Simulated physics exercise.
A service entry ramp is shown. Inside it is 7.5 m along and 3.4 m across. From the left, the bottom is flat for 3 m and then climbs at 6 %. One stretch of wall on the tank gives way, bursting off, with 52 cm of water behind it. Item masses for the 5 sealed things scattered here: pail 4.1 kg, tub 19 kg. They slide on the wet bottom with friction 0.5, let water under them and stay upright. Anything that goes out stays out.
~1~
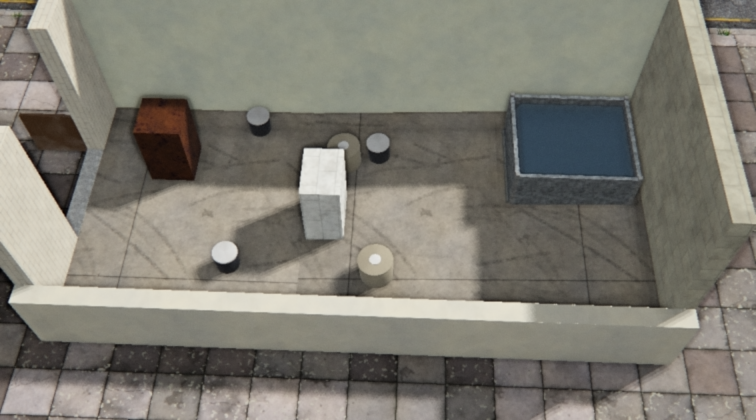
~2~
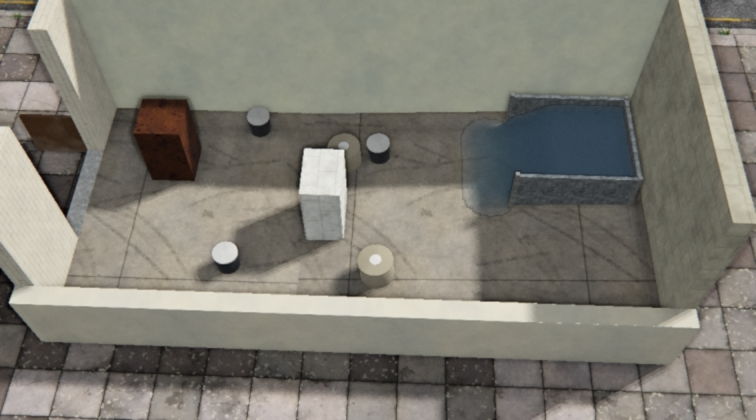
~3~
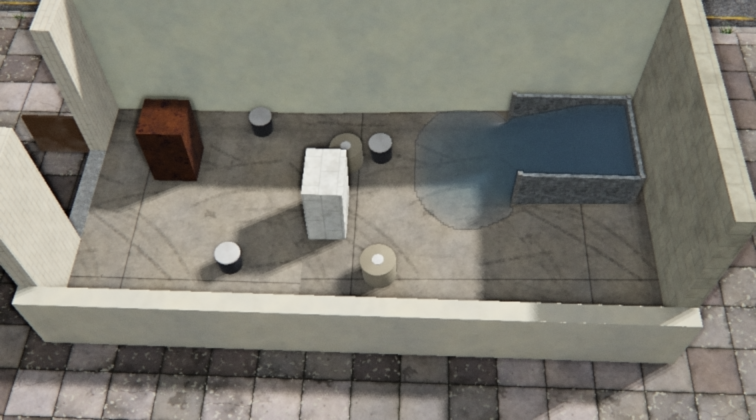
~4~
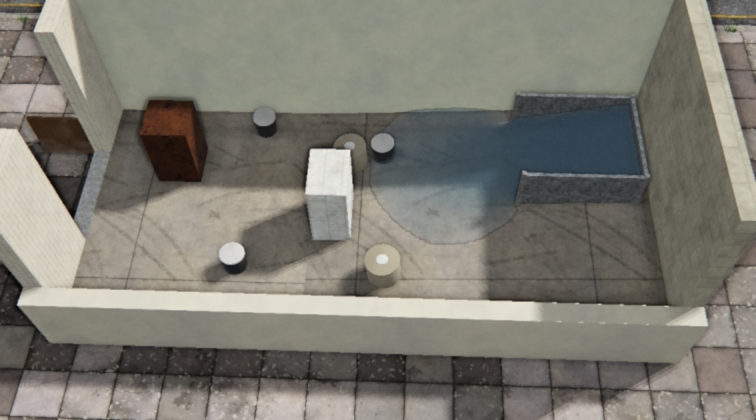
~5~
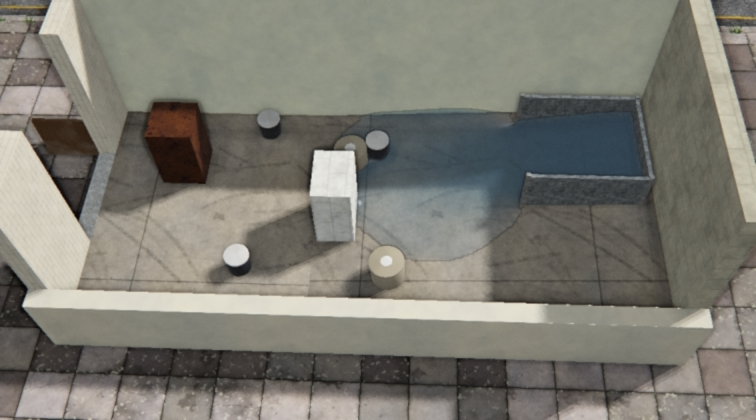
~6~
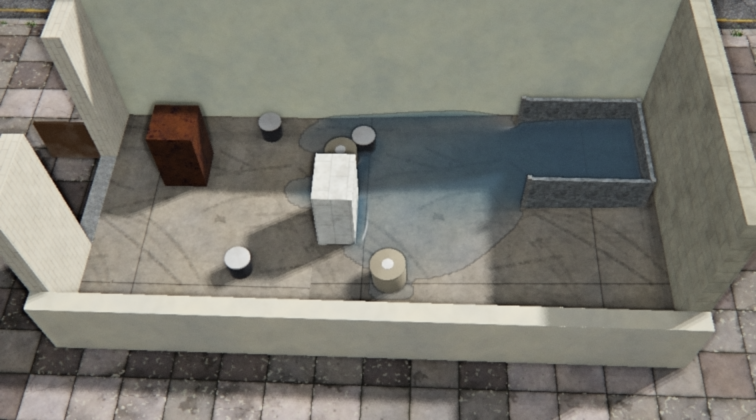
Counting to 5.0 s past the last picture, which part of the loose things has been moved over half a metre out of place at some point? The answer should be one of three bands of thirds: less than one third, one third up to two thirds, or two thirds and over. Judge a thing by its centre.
It falls in the band two thirds and over.
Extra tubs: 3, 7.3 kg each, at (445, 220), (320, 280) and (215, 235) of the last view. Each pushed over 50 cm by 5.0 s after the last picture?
In the order given, further, further and further.
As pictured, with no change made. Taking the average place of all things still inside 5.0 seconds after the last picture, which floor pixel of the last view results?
Around (242, 243).
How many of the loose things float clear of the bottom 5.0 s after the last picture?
At that time, 1.
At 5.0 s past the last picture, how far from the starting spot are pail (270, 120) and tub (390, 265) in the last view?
Put simply, 300 cm for the first and 0 cm for the second.
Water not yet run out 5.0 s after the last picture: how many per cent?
Still held: Near 84 %.
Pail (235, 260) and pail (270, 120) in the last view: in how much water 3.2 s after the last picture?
First roughly 6 cm, second roughly 16 cm.
Then, 0.4 s after the last picture 2 of 5 are over 50 cm from their spots; 1 afloat.
Then, 1.7 s after the last picture 3 of 5 are over 50 cm from their spots; 3 afloat.
Then, 3.2 s after the last picture 3 of 5 are over 50 cm from their spots; 2 afloat.
Then, 5.0 s after the last picture 4 of 5 are over 50 cm from their spots, and 4 have been at some point; 1 afloat.
